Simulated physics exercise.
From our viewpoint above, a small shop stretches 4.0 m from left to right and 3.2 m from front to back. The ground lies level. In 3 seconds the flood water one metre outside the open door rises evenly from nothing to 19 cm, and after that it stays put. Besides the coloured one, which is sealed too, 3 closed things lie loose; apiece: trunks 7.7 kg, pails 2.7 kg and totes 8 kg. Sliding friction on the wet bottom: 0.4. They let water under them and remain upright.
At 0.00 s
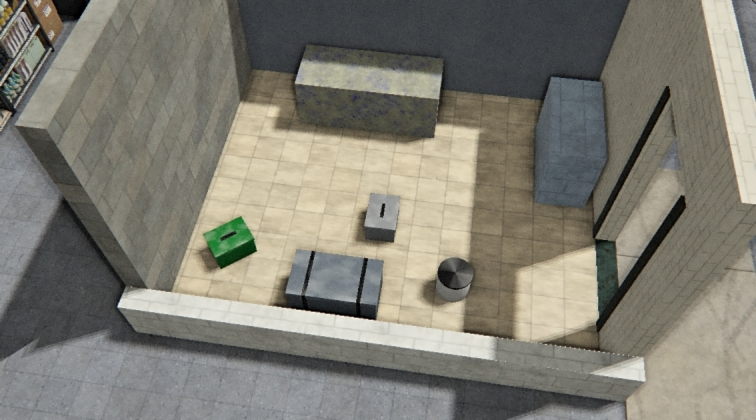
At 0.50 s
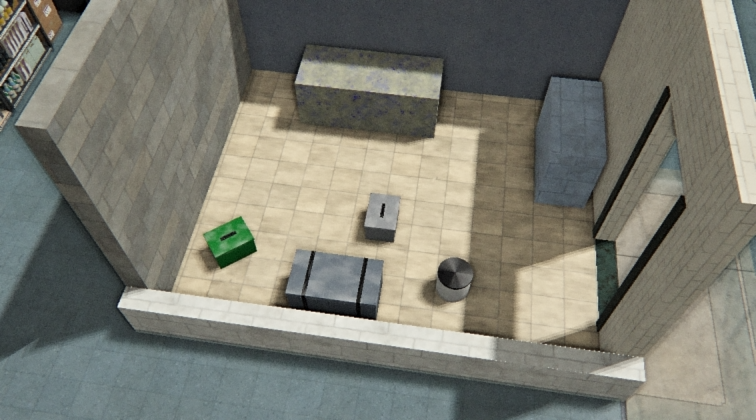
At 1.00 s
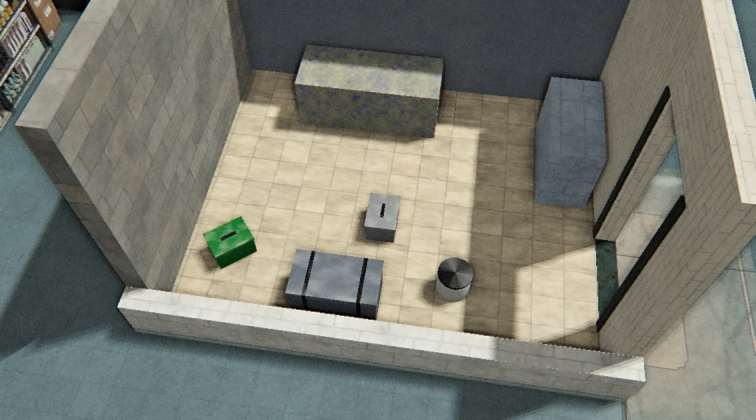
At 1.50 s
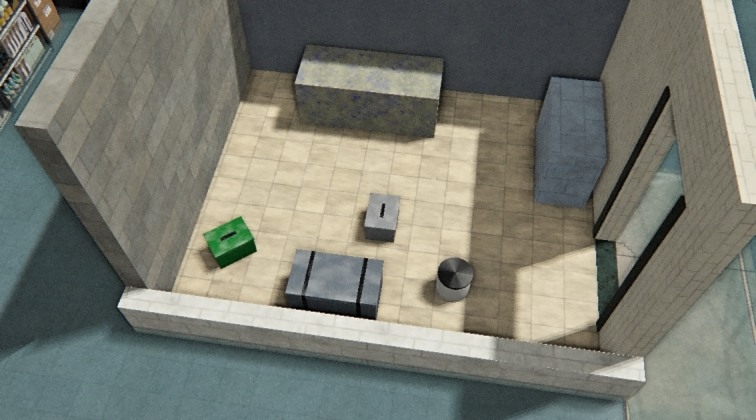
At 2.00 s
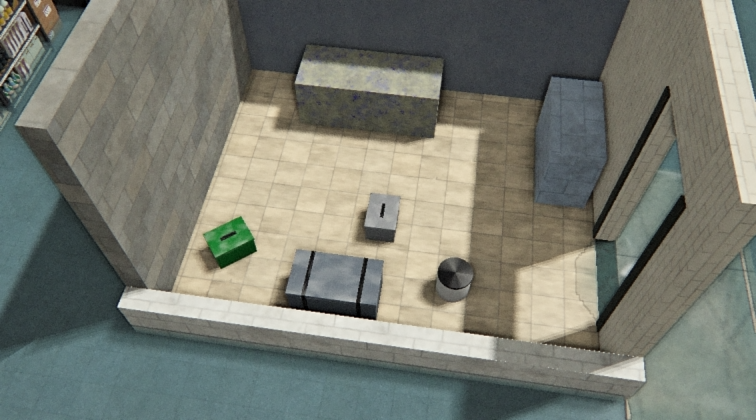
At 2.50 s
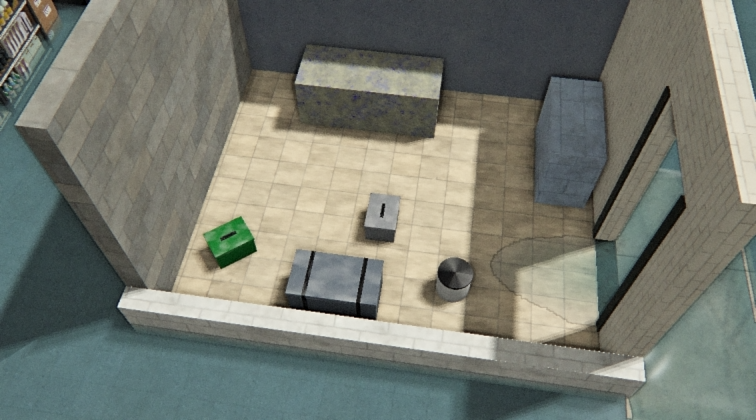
In a small shop seen from above, a green tote, two grey containers and a round metal pail sit still on the tiled floor. Water spreads over the ground outside, then enters through the opening on the right and fans across the floor toward the pail, while nothing inside shifts.
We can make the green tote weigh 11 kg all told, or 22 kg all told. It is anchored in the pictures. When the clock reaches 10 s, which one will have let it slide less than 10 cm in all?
It is going to need the bigger figure.
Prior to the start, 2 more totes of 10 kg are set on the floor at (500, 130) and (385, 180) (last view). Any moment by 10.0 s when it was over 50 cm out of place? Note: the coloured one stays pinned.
Note, in sequence: Not exceeded, not exceeded.
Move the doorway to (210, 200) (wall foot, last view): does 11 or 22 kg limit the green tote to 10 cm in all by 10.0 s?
In that setup just the second mass works.
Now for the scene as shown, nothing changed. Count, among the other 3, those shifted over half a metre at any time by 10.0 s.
3 in all.
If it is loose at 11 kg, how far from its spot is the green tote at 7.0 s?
Shift: Roughly 30 cm.
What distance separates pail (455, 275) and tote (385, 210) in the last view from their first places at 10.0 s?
Net displacement, in order: 200 cm; 120 cm.
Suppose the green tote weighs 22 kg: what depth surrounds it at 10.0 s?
11 cm, roughly.
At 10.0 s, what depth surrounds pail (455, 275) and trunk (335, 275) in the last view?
Close to 11 and 11 centimetres.
After 3.5 s the green tote would be 0 cm from its start with 11 kg and 0 cm from its start with 22 kg; 0 cm of water round it then.
After 4.5 s the green tote would be 0 cm from its start with 11 kg and 0 cm from its start with 22 kg; 0 cm of water round it then.
After 7.0 s the green tote would be 28 cm from its start with 11 kg and 1 cm from its start with 22 kg; 7 cm of water round it then.
After 10.0 s the green tote would be 113 cm from its start with 11 kg and 1 cm from its start with 22 kg; 11 cm of water round it then.
